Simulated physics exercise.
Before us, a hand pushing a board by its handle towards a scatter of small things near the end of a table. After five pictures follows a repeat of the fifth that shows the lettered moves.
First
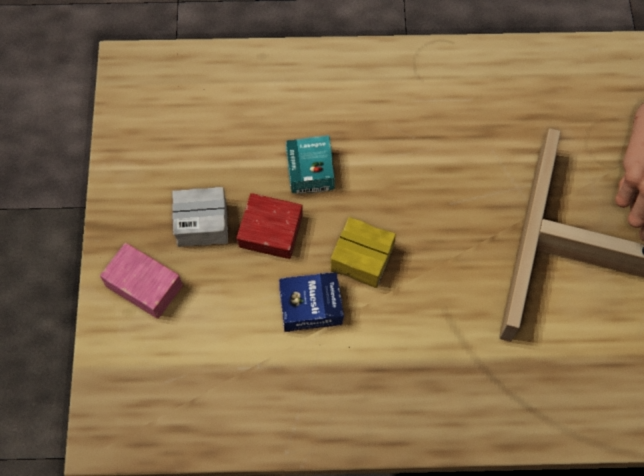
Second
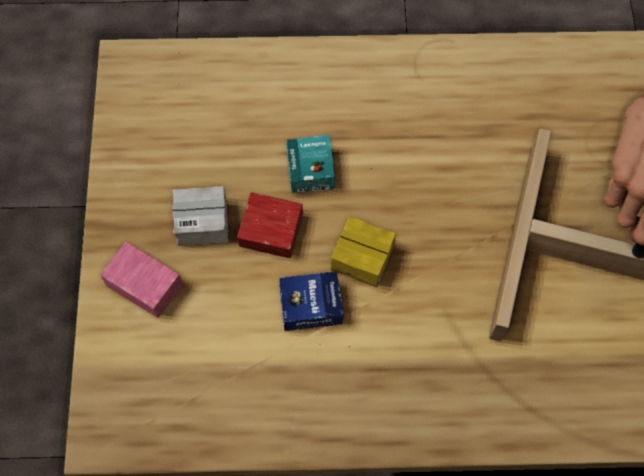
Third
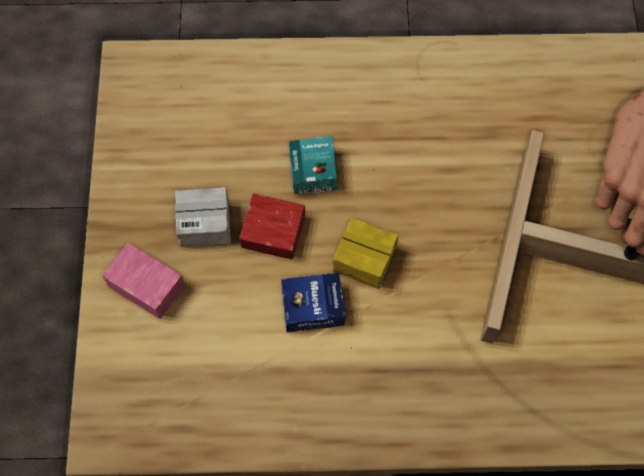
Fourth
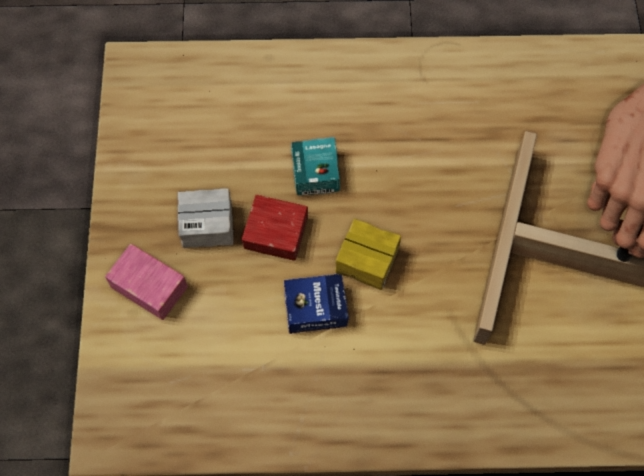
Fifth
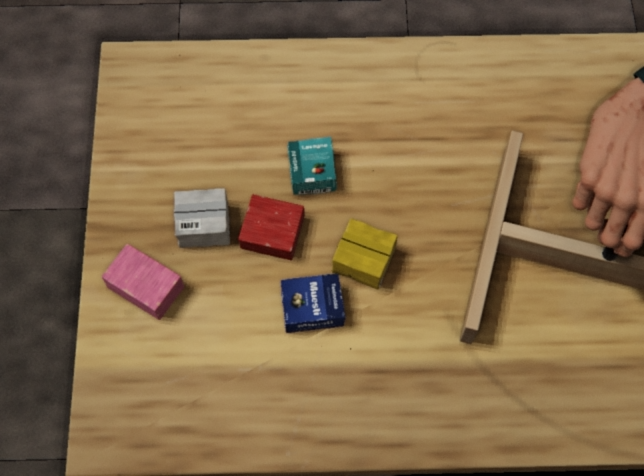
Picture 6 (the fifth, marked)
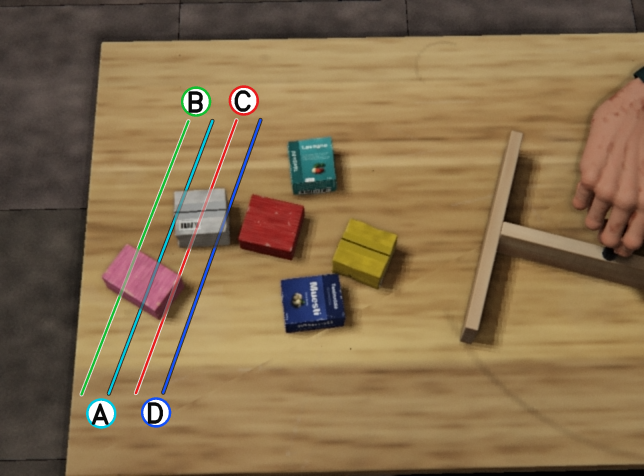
The video shows small coloured boxes and blocks scattered on the left side of a wooden table, while a hand at the right edge slides a T-shaped wooden board a short way left; the scattered items stay in place.
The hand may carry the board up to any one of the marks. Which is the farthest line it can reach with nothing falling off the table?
No farther than D.
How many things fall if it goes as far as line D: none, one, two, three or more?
By then, none.
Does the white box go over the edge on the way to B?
Yes.
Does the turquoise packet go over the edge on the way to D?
By then, no.
On the copy, A at (164, 249); B at (138, 249); C at (189, 248); D at (215, 248).
On D. First, board (394, 228); yellow box (355, 254); pink block (143, 282).
Then, board (294, 230); white box (163, 210); red block (214, 224).
Finally, board (216, 231); white box (94, 194); pink block (97, 283); nothing has fallen.
By contrast, A drops the white box and pink block; B drops the white box, red block and pink block; C drops the white box and pink block.
